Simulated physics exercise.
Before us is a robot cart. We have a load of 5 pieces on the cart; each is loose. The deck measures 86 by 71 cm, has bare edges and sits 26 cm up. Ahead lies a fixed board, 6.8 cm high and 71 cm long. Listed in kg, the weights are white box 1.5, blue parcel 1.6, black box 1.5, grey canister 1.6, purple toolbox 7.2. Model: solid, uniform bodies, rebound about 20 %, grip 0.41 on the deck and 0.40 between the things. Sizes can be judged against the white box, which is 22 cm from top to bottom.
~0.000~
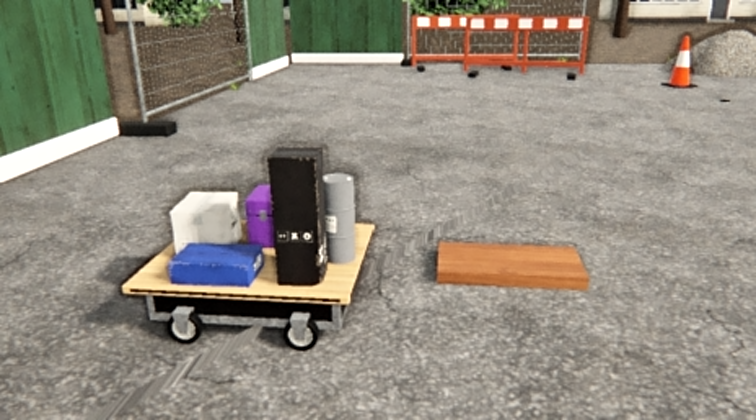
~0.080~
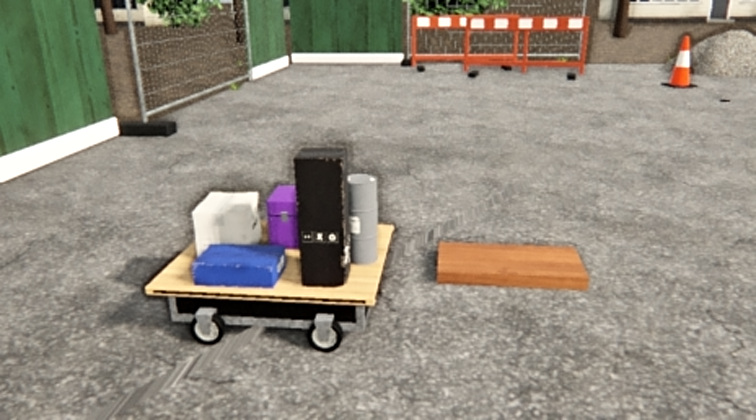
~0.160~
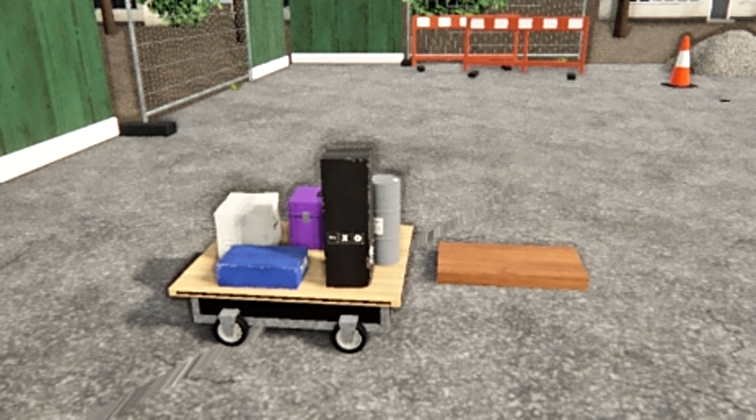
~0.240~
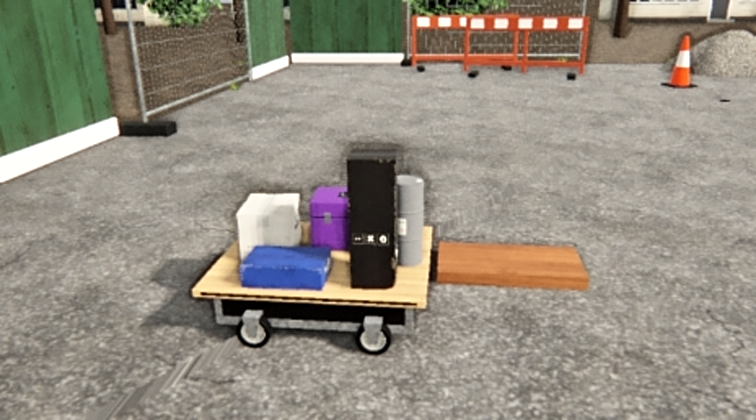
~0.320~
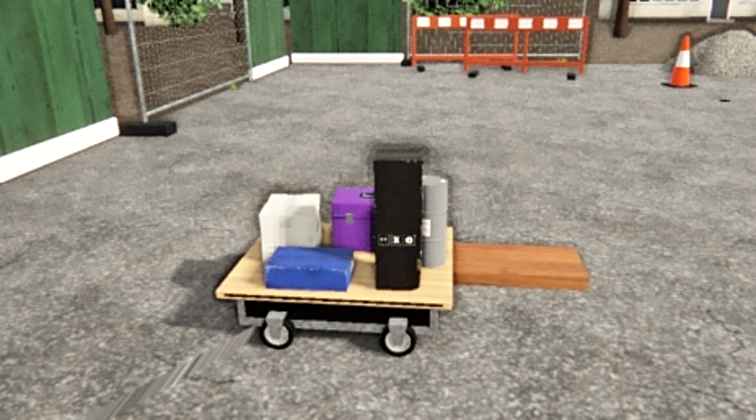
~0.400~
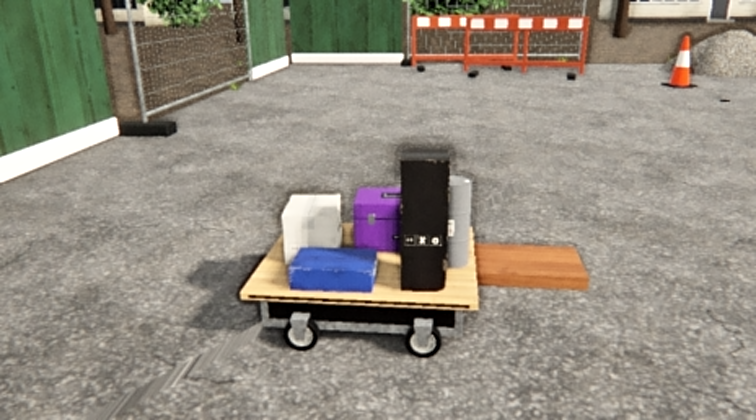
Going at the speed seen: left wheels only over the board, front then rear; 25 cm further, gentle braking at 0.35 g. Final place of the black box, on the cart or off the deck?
It is off the deck.
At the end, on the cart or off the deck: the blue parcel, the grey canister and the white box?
Outcome: The blue parcel remains on its support; the grey canister departs its support; the white box remains on its support.
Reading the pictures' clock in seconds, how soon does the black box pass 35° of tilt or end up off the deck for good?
It happens near 0.9 s.
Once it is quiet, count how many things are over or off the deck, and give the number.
Total: 2.
After 0.70 s, cart 84 cm along; black box leaning 17° near (503, 220); grey canister leaning 30°; purple toolbox slid 5 cm.
After 1.10 s, cart 132 cm along; black box now off the deck; grey canister leaning 67°; purple toolbox slid 8 cm.
After 1.50 s, cart 180 cm along; grey canister leaning 70°; purple toolbox slid 8 cm; white box slid 4 cm.
After 1.90 s, cart 216 cm along; grey canister on its side; purple toolbox slid 9 cm; white box slid 3 cm.
By the end (2.5 s), off the deck, black box and grey canister; the other 3 in place, give or take 10 cm.
